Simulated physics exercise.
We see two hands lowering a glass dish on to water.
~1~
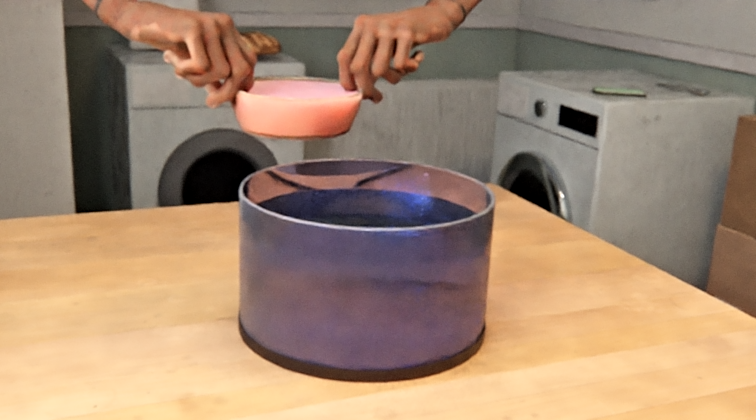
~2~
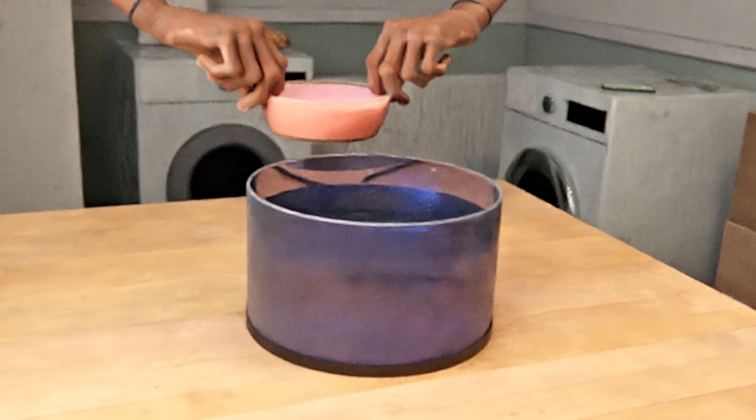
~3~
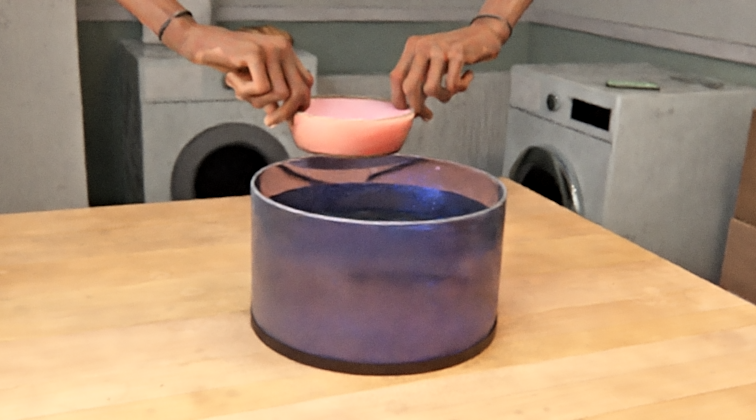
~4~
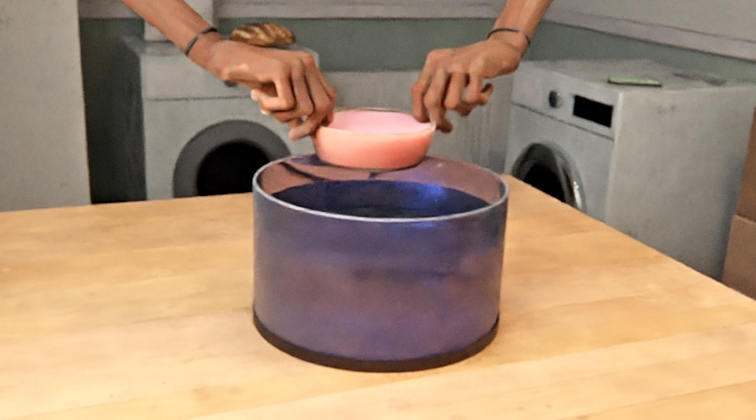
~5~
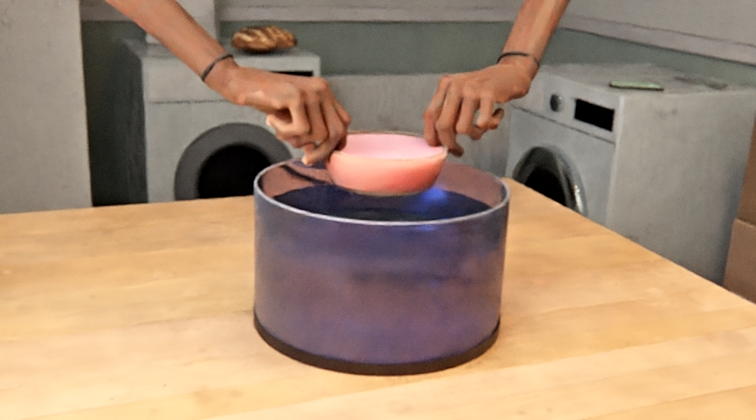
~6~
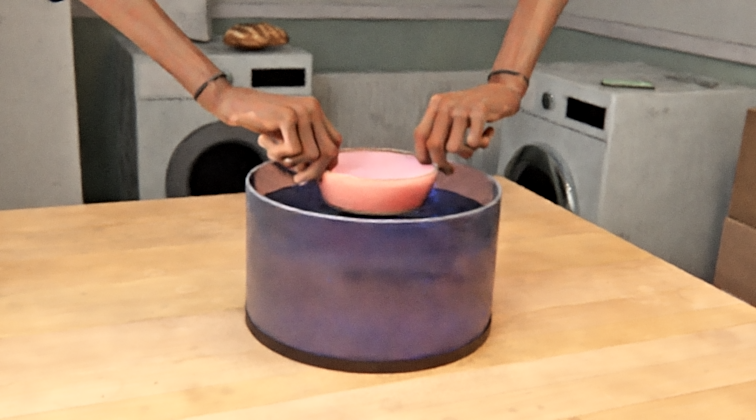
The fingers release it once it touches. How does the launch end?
The dish fills and founders.
Soon after, the dish dips into the water.
Later, water pours in over its rim.
In the end, the dish lies on the bottom.
